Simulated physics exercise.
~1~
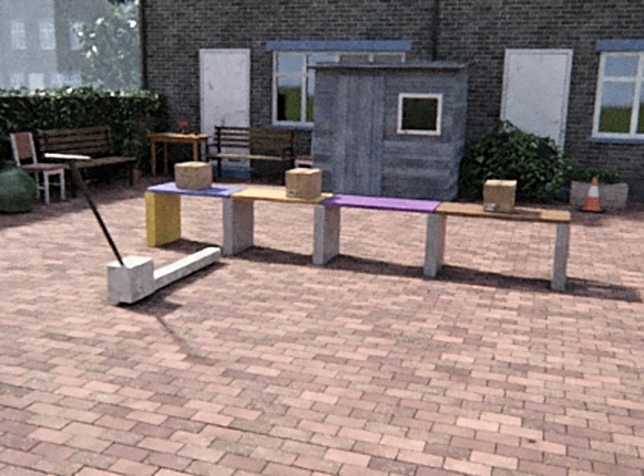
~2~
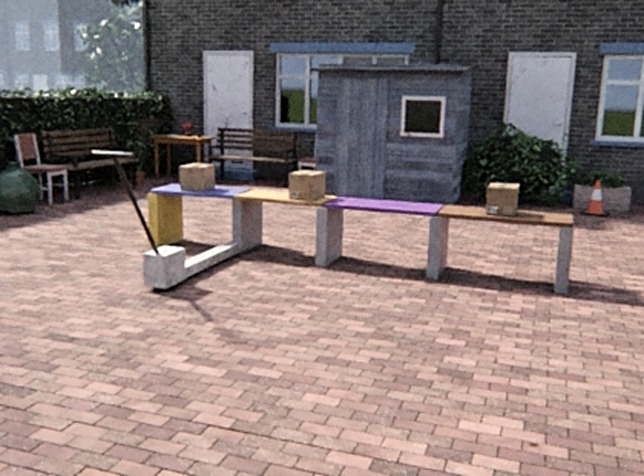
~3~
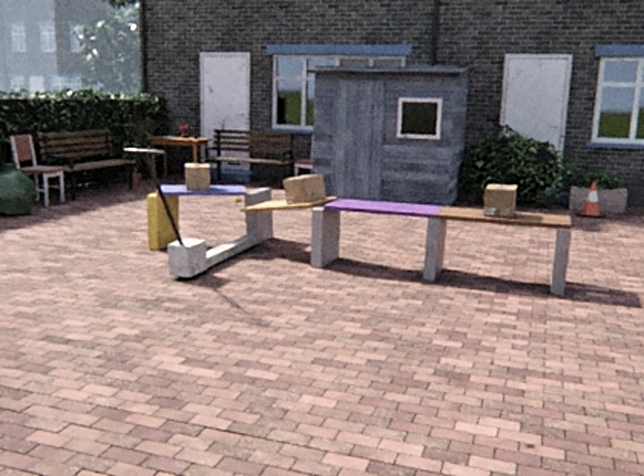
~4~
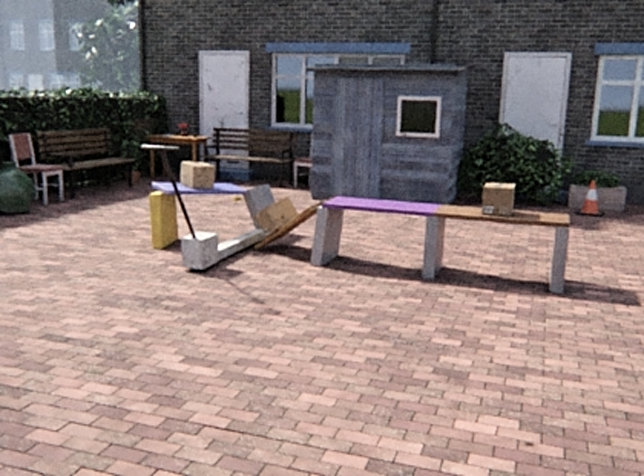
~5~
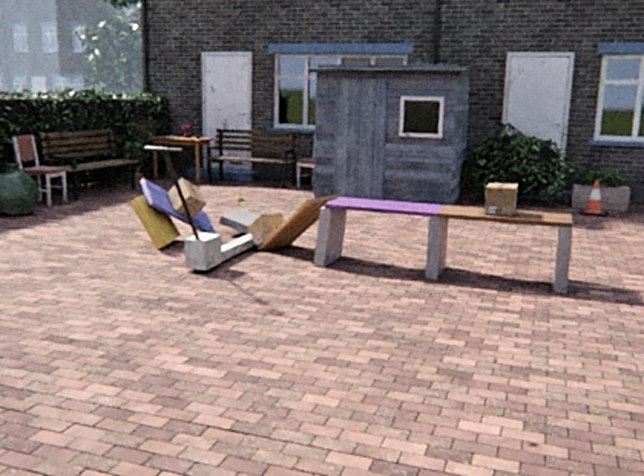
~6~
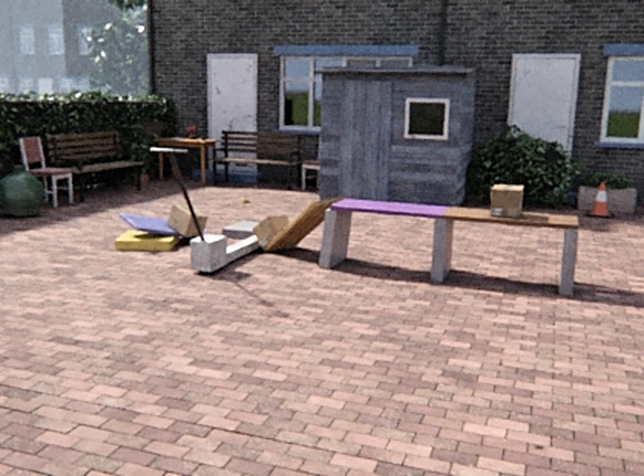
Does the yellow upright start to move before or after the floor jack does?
It starts to move after the floor jack. The jack is already pushing in while the yellow upright still stands, and the upright tips over only later.
